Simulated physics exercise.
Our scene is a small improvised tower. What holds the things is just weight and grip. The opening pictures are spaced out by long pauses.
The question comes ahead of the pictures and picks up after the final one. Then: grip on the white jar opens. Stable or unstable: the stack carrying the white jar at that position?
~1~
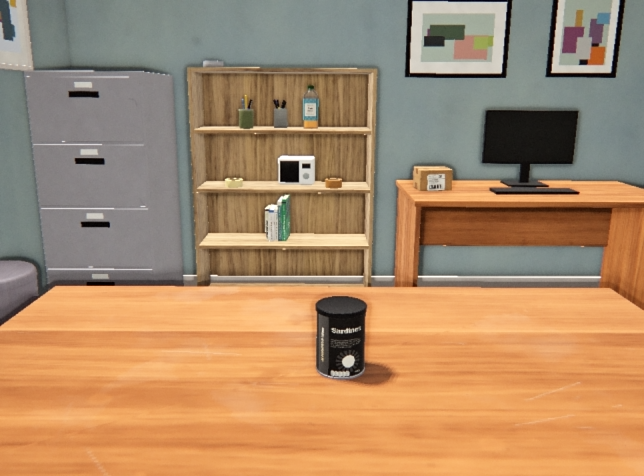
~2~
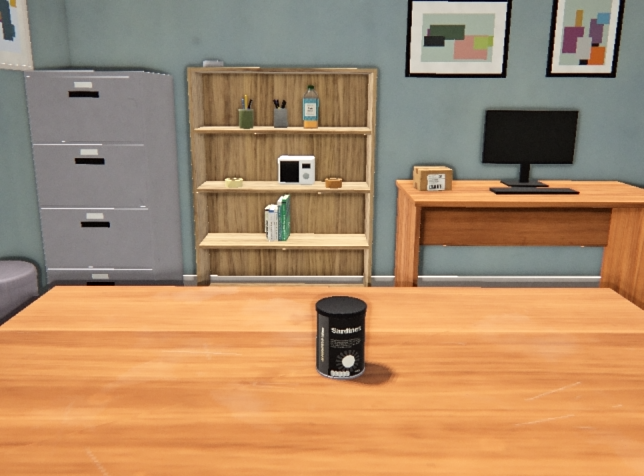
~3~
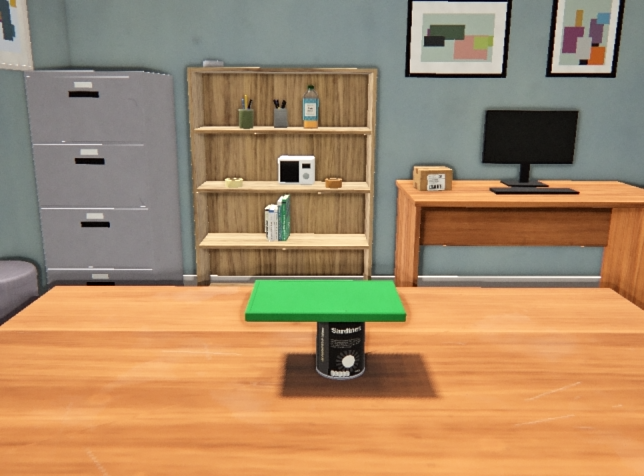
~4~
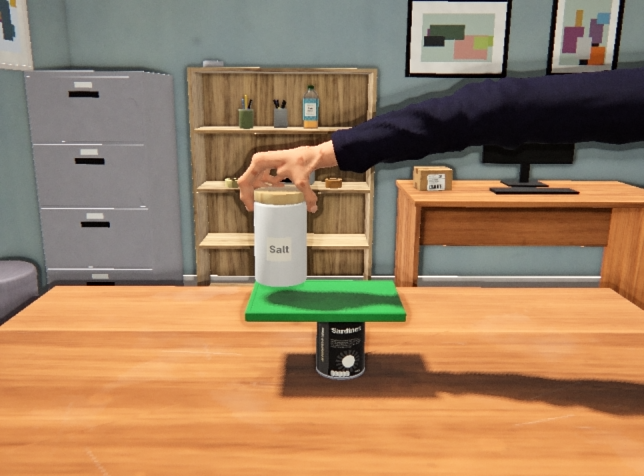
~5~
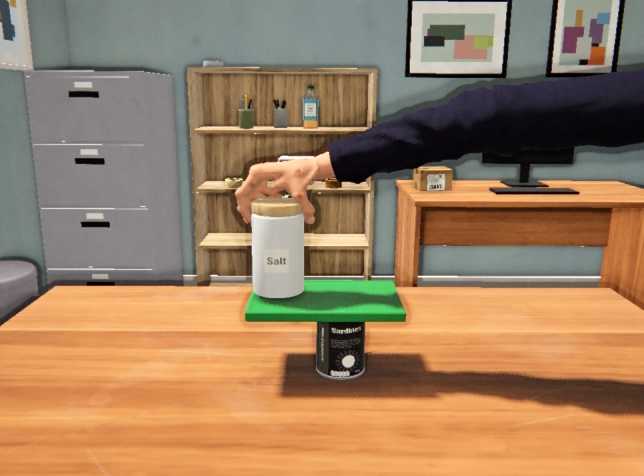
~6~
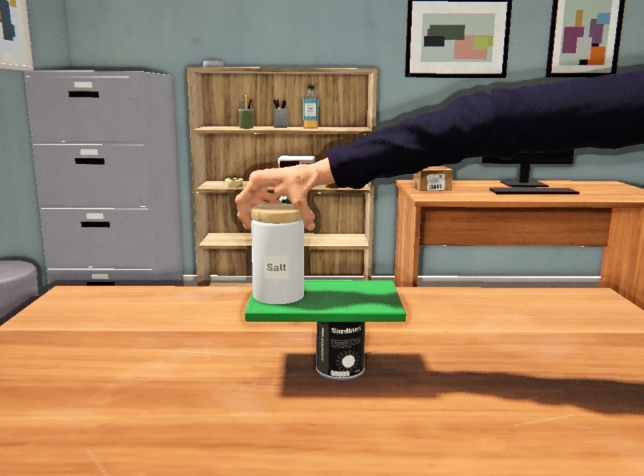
Unstable.
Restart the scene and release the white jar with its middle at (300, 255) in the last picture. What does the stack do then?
Outcome: Collapse.
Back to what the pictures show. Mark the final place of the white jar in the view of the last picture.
It ends near (187, 346).
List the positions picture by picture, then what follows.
In the first picture, the last thing is not in view yet; black tin (341, 337).
In the second picture, the last thing is not in view yet; black tin (341, 337).
In the third picture, the last thing is not in view yet; black tin (341, 337).
The fourth picture shows on its way; white jar (281, 235); black tin (341, 337).
The fifth picture shows on its way; white jar (278, 247); black tin (341, 337).
The sixth picture shows set down, still held; white jar (278, 253); black tin (341, 337).
Then, 0.30 s past the last view, white jar now fallen; green lid rocked 42° from its first pose.
Then, 0.50 s past the last view, green lid on its side.
Then, 1.00 s past the last view, green lid now fallen.
Finally, fallen, green lid and white jar; black tin still in place. Final places as the last picture's camera would see them, white jar near (187, 346). The stack comes apart.
